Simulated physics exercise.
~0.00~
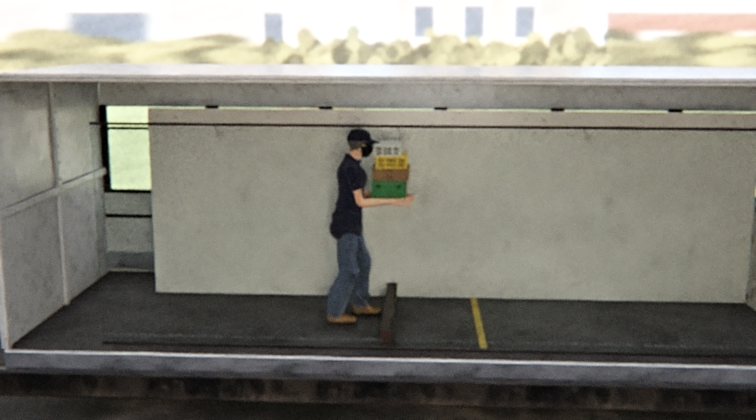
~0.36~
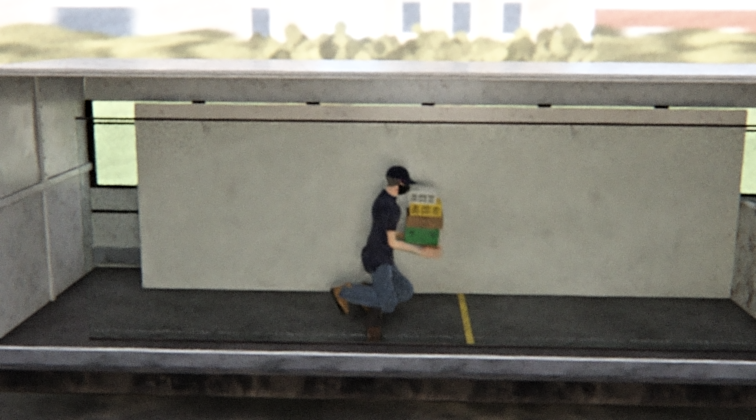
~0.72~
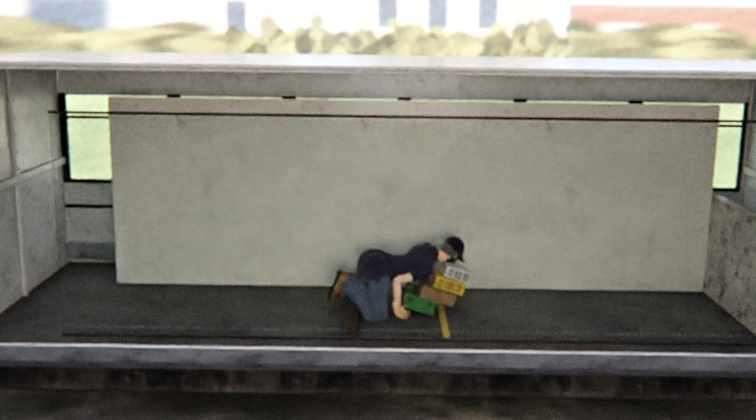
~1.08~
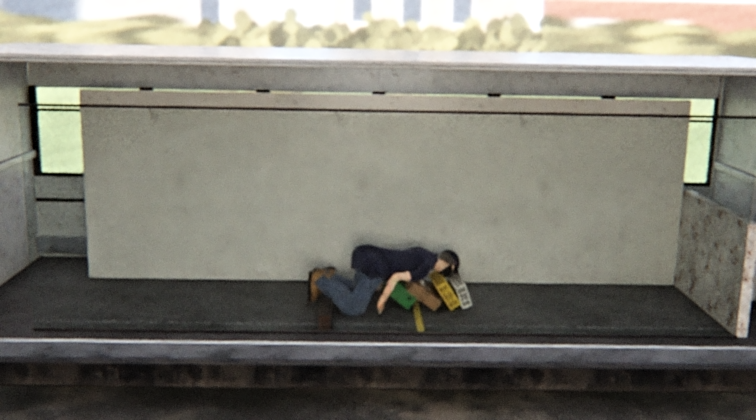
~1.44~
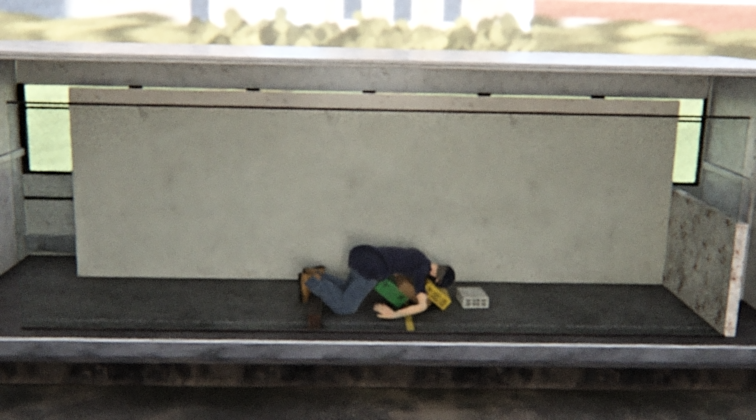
A man carrying stacked crates drops to his knees and sprawls forward, spilling them.
